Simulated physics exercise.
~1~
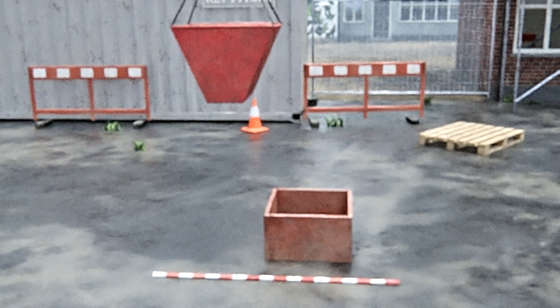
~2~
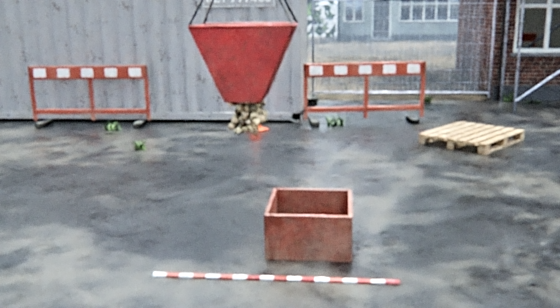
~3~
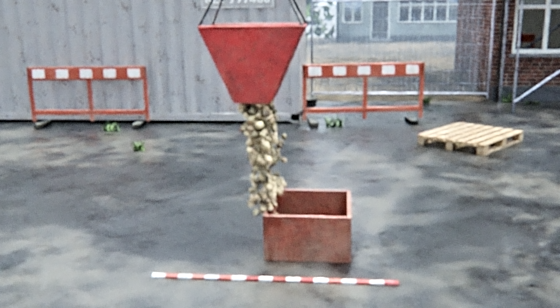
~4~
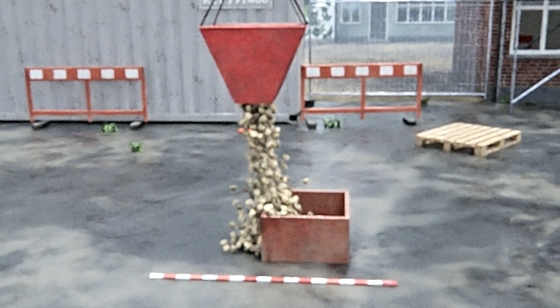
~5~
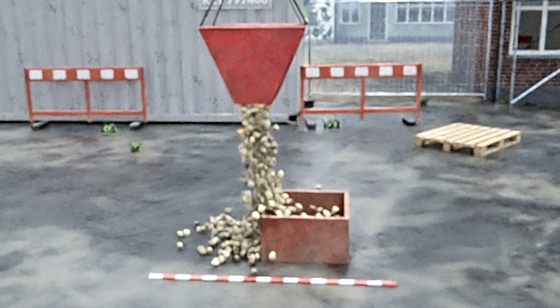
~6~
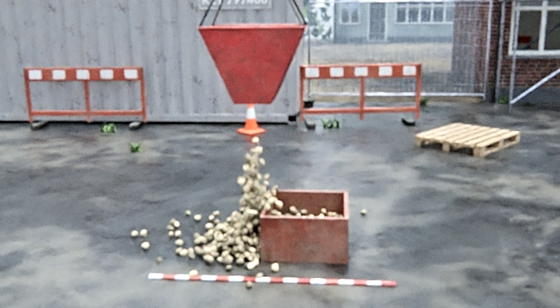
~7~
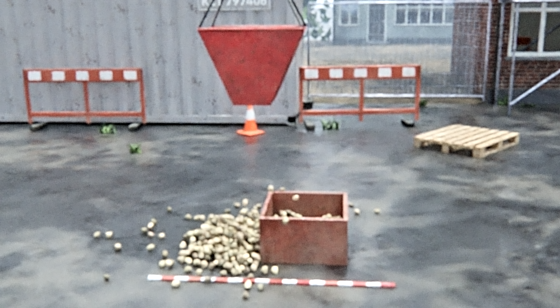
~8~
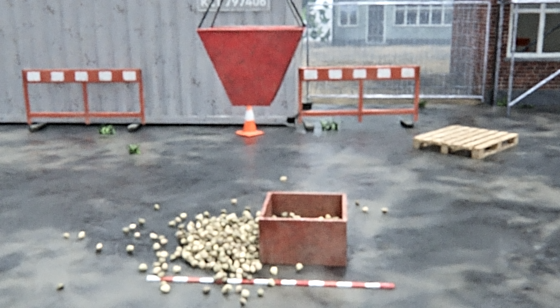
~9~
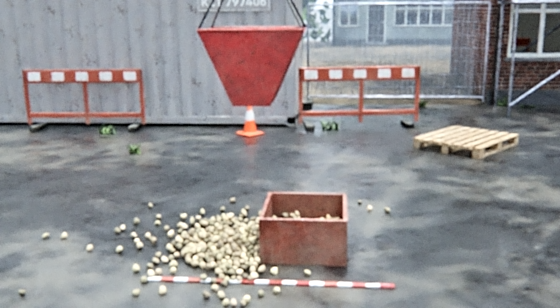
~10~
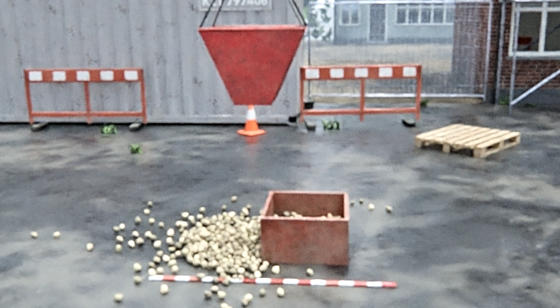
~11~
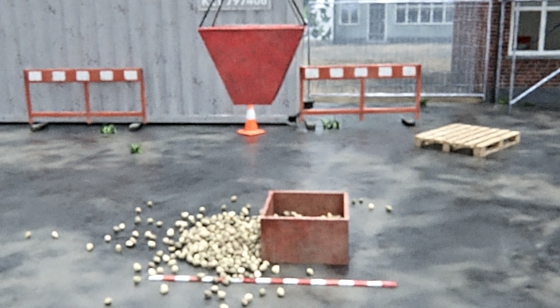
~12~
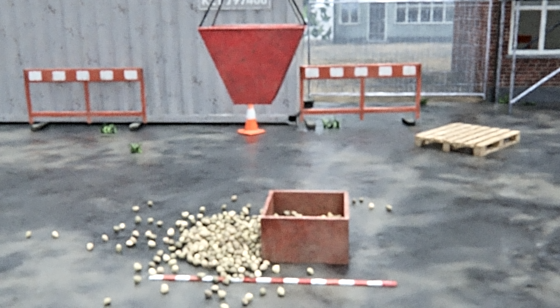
Red hopper moving right and dropping pale stones onto a wet yard, some landing in a reddish bin, many scattering left of it.
